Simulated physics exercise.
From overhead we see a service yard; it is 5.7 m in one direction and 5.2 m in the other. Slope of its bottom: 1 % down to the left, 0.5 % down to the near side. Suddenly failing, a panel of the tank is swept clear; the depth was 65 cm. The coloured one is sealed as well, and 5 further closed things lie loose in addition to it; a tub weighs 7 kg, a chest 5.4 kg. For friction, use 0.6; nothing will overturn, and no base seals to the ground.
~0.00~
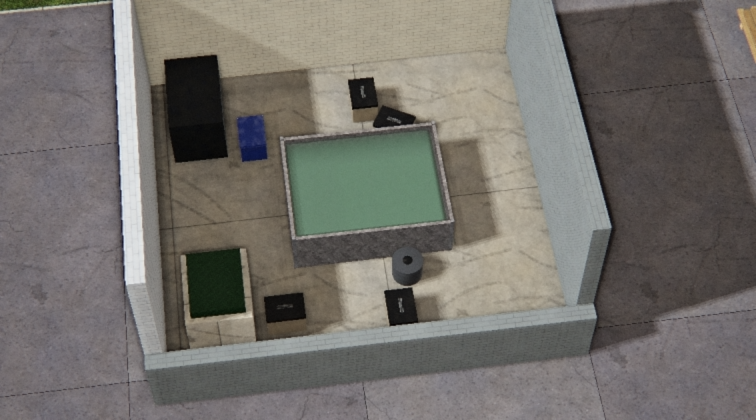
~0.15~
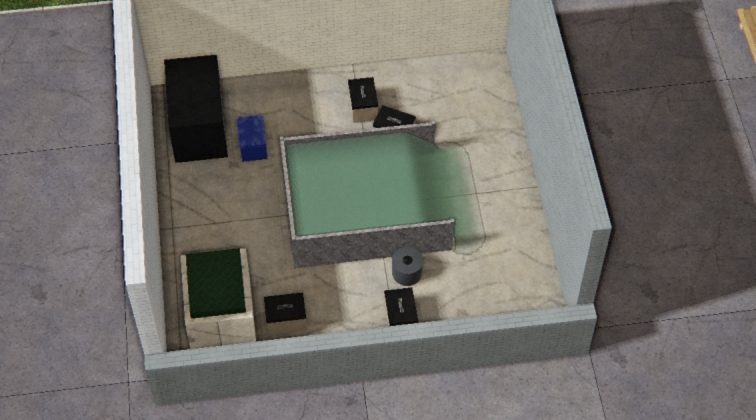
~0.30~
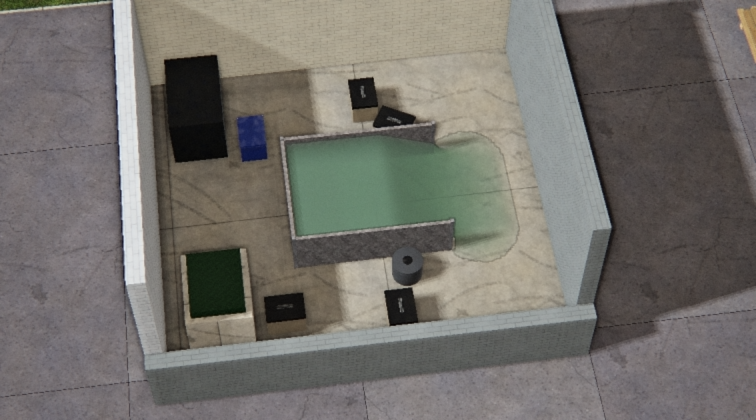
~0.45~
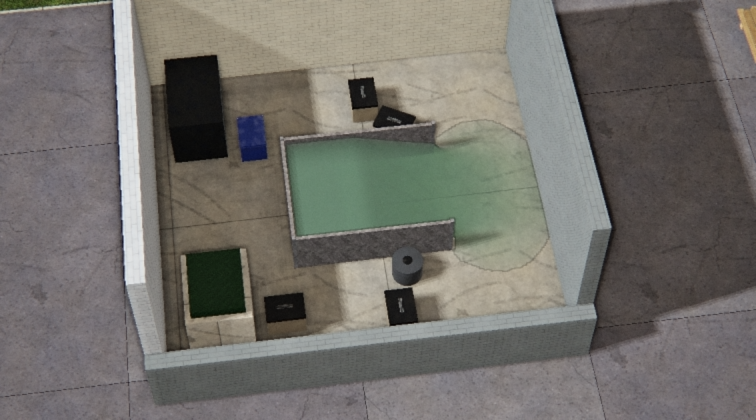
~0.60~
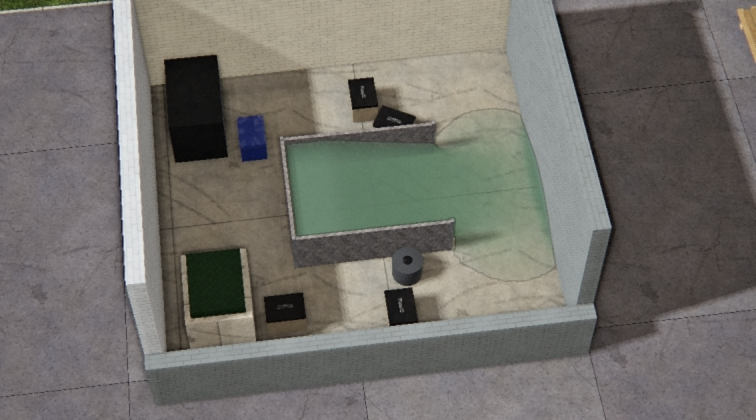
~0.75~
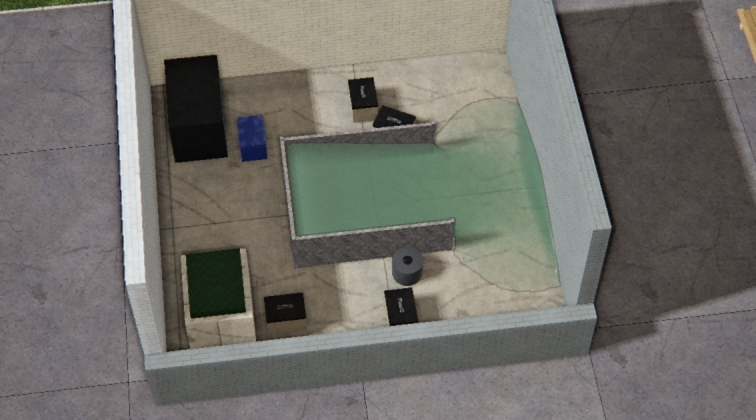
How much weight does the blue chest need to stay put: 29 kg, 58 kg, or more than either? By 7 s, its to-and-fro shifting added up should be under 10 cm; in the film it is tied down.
Doubling the load is necessary and sufficient.
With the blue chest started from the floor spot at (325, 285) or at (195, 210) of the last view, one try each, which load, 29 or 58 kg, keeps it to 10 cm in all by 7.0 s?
Respectively, second option only; second option only.
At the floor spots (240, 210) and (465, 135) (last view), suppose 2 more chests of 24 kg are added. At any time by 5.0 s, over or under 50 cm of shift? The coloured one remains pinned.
Going through them in that order, the answers are not too far and too far.
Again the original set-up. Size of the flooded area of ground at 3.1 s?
Somewhere around 20 m2, roughly.
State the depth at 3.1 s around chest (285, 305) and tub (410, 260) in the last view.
Some 4 cm at the first, some 4 cm at the second.
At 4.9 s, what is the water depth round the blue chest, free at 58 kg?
13 cm, roughly.
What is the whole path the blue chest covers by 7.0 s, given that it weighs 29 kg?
It covers about 100 cm altogether.
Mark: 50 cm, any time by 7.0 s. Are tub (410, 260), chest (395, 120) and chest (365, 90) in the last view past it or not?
Order as listed: Above threshold / below threshold / above threshold.
After 1.4 s the blue chest would be 0 cm from its start with 29 kg and 0 cm from its start with 58 kg; 0 cm of water round it then.
After 3.1 s the blue chest would be 0 cm from its start with 29 kg and 0 cm from its start with 58 kg; 0 cm of water round it then.
After 4.9 s the blue chest would be 63 cm from its start with 29 kg and 0 cm from its start with 58 kg; 13 cm of water round it then.
After 7.0 s the blue chest would be 97 cm from its start with 29 kg and 0 cm from its start with 58 kg; 16 cm of water round it then.
